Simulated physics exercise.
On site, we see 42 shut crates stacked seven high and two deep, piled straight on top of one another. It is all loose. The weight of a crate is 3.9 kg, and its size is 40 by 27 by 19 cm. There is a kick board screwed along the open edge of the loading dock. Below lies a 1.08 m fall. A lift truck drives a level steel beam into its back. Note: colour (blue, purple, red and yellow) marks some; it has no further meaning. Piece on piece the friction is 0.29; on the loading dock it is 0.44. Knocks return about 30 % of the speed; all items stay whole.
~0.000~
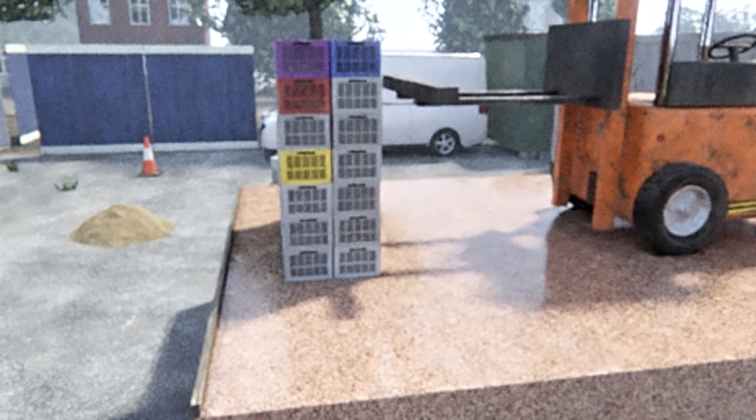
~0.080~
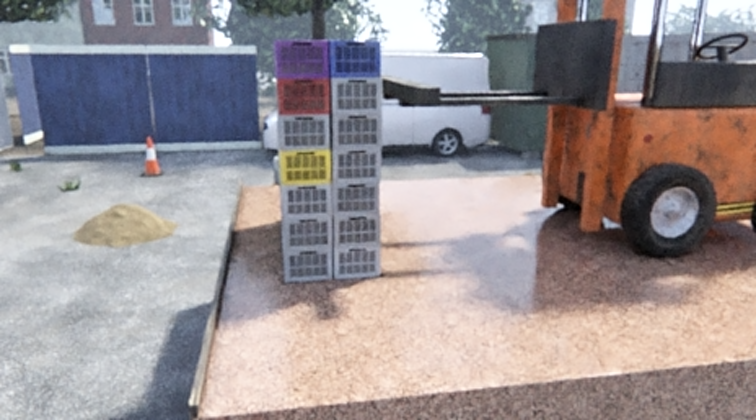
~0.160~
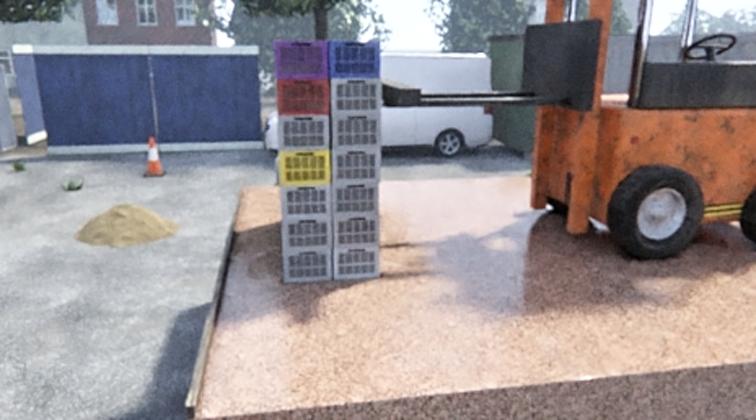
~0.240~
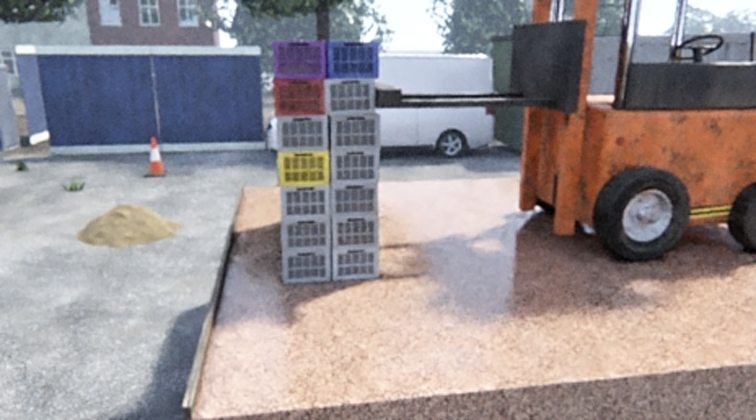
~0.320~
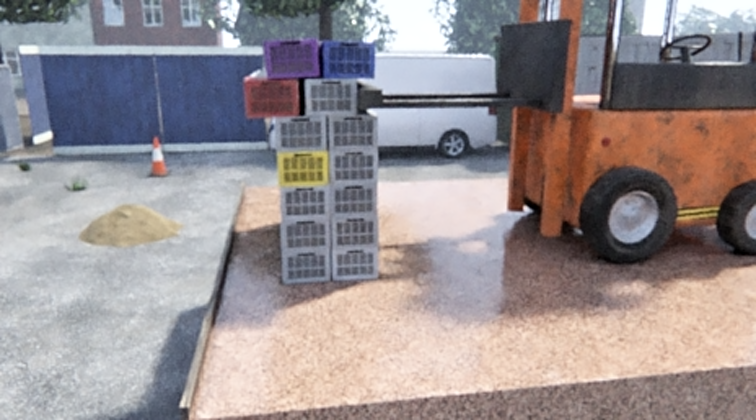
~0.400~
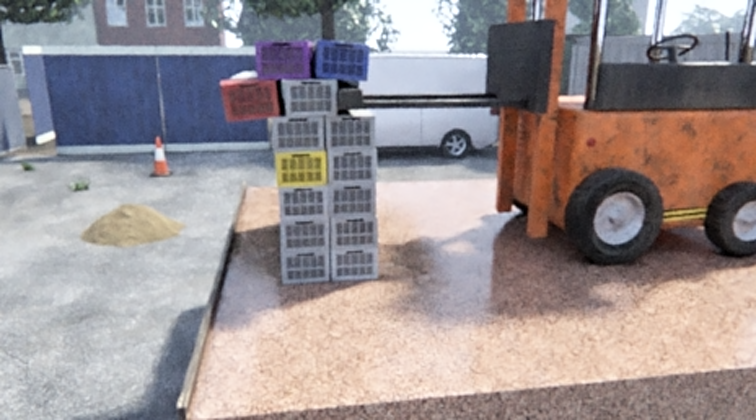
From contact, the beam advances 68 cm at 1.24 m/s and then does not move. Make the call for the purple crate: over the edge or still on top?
My call: Over the edge.
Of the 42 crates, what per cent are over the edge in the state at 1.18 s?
By then, 15 per cent.
Around 0.68 s, none of the 42 crates over the edge, 20 disturbed; purple crate tipped 7°; blue crate tipped 56°, 9 cm lower.
Around 1.18 s, 7 of the 42 crates over the edge; purple crate tipped 68°, 1.34 m lower; red crate upside down.
Finally (1.6 s), 9 of the 42 crates over the edge; purple crate on its side; blue crate on its side; red crate tipped 7°, 2.01 m lower. Seen by the last camera, middles, blue crate near (320, 86).
